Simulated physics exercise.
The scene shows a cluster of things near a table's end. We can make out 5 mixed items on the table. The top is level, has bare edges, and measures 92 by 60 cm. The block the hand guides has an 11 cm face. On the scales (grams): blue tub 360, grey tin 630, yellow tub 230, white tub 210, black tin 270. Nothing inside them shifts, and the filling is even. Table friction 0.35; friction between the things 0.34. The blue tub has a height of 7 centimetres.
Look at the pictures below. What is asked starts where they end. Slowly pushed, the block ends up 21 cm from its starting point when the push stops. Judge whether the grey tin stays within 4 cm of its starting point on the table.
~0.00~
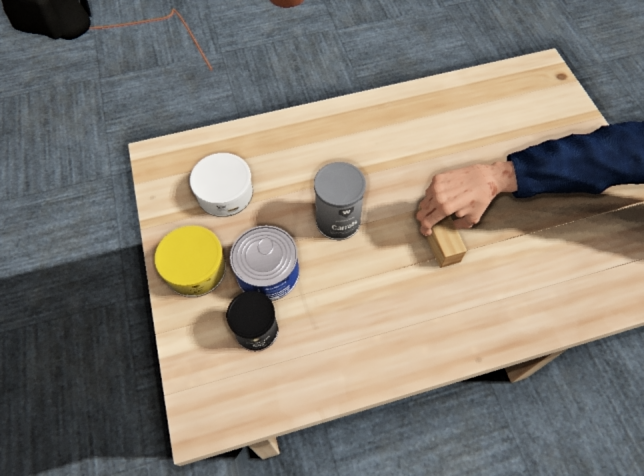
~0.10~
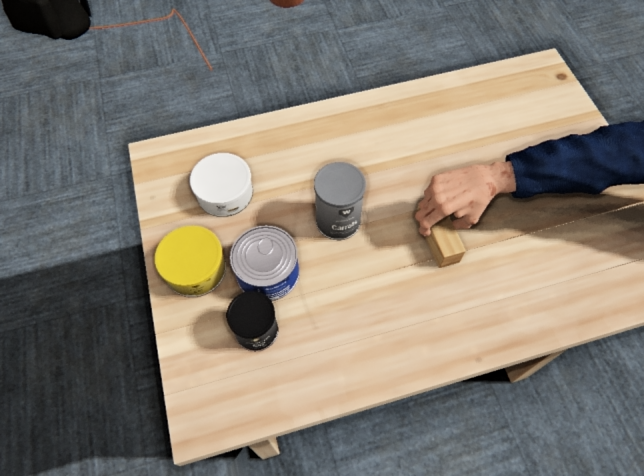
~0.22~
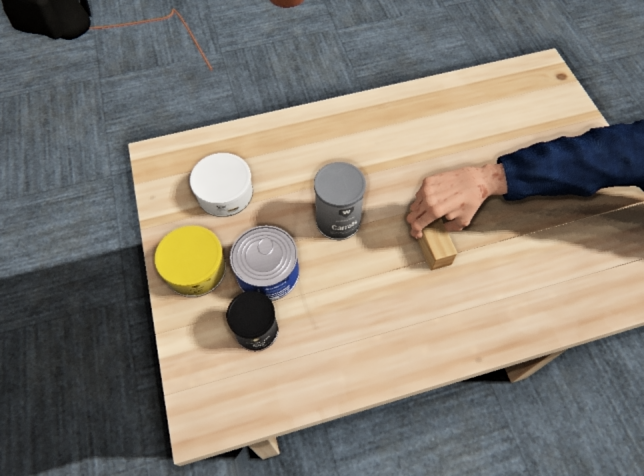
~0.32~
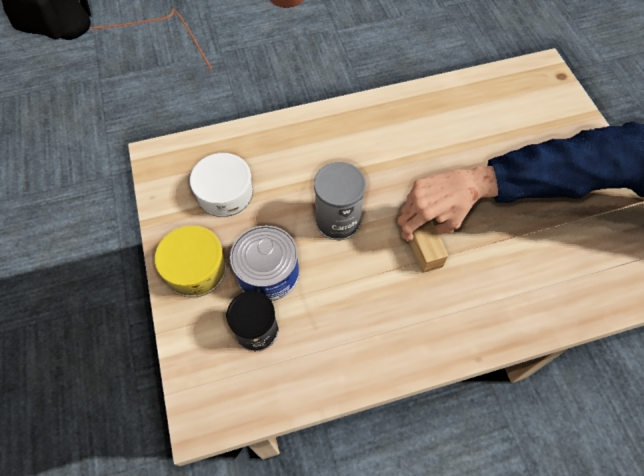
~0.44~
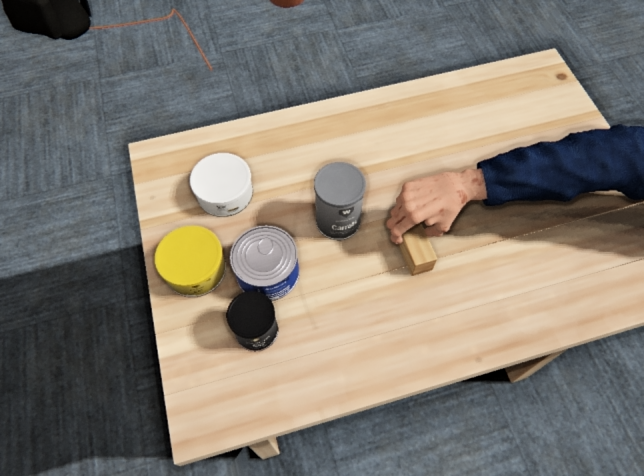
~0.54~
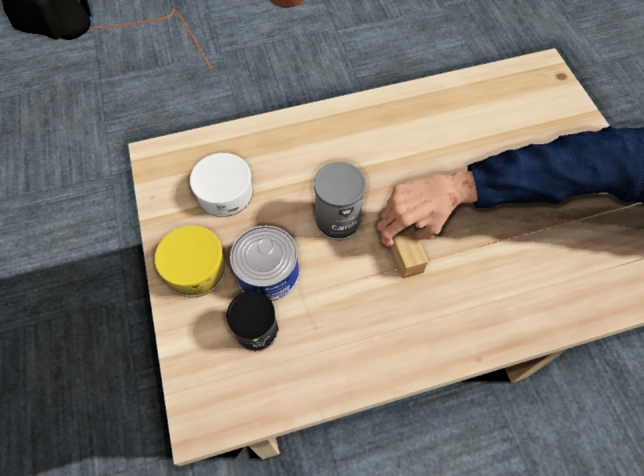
It ends up within bounds.
Around 0.84 s, pusher on by 12 cm.
Around 1.14 s, pusher on by 16 cm; grey tin shifted 2 cm near (330, 199).
Finally (1.9 s), all 5 still in place (within 4 cm). Final places as that camera would see them, grey tin near (330, 199).
